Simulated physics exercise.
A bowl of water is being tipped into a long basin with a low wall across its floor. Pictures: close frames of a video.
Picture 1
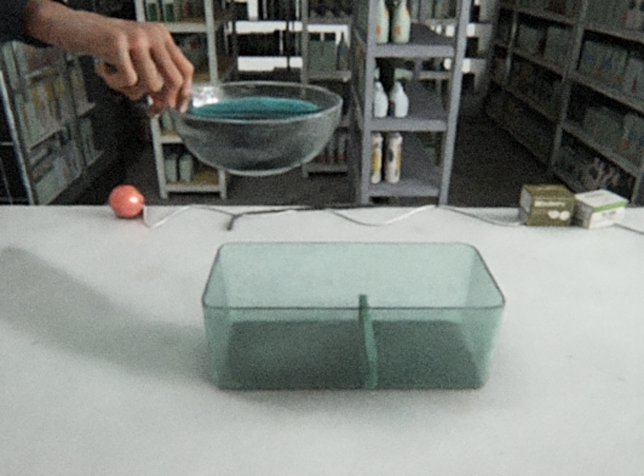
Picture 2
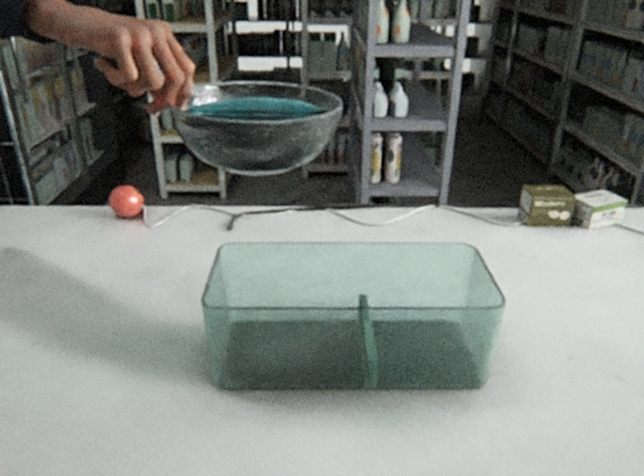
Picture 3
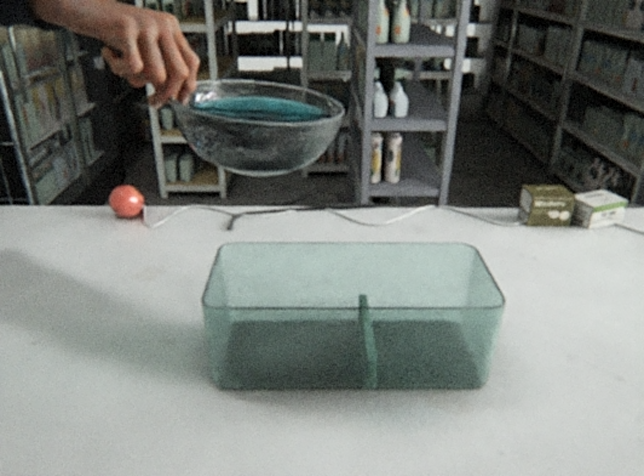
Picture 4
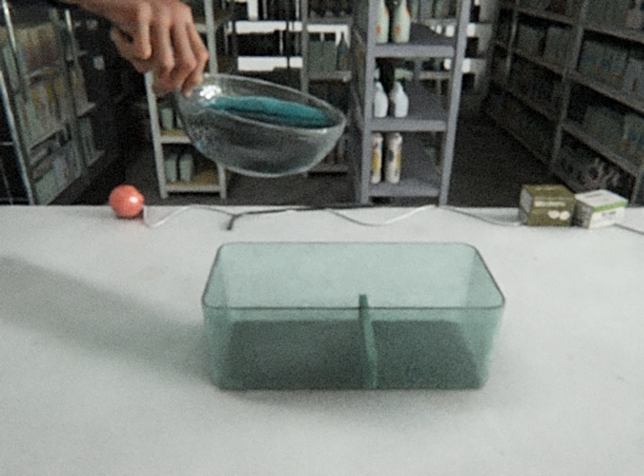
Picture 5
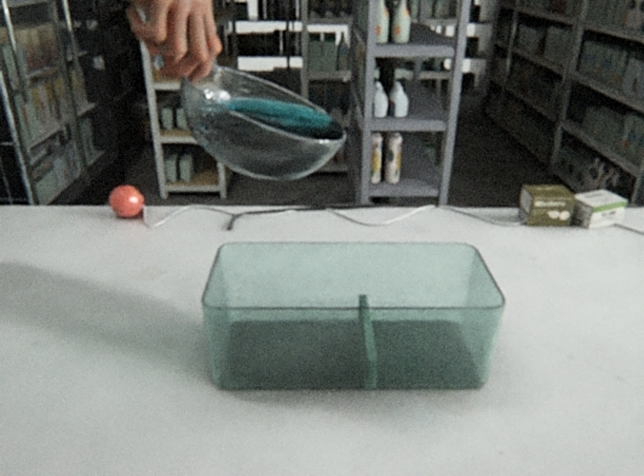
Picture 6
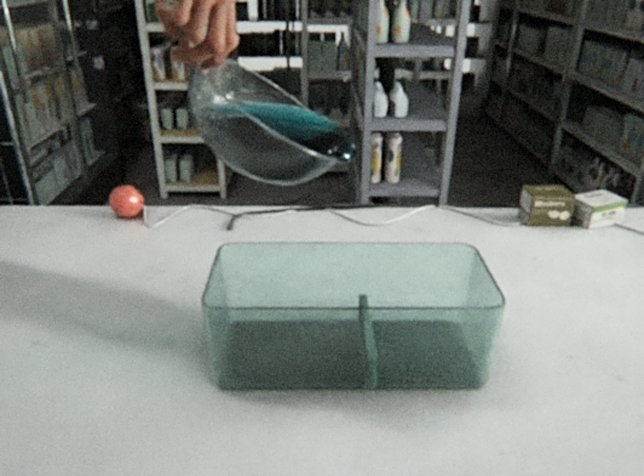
A clear glass bowl of blue-green water, held by a hand at upper left, hangs above a pale table seen from the front in a room of cluttered shelves. Below it sits a long translucent green basin with a low dividing wall, a red ball behind to the left and two small boxes to the right. The hand tilts the bowl steadily rightward, and the water slides to its lowered right rim while the camera stays still.
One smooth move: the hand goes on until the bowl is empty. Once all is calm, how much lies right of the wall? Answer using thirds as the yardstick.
Between a third and two thirds of it.
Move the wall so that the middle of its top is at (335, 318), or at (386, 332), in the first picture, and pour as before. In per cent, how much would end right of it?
About 80 and 35 per cent.
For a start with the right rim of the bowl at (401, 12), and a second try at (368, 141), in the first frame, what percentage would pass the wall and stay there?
Estimate, first then second: 65 per cent and 60 per cent.
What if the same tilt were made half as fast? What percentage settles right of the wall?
Around 70 in a hundred.
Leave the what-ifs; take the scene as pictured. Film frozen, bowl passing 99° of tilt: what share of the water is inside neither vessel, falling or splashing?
About 35 %.
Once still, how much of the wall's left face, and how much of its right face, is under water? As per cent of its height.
Left side: Approx. 30 %; right side: Approx. 50 %.
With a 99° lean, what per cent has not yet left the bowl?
Still holding around 5 %, give or take.
A moment on, the bowl is tipped on its side and 4 per cent is still to pour, 6 is left of the wall and 54 right of it.
Next, the bowl is tipped right over and 0 per cent is still to pour, 36 is left of the wall and 52 right of it.
Then the bowl is tipped right over and 0 per cent is still to pour, 41 is left of the wall and 56 right of it.
Later the bowl is tipped right over and 0 per cent is still to pour, 45 is left of the wall and 53 right of it.
At rest 45 per cent lies left of the wall, 52 right of it and 3 outside.
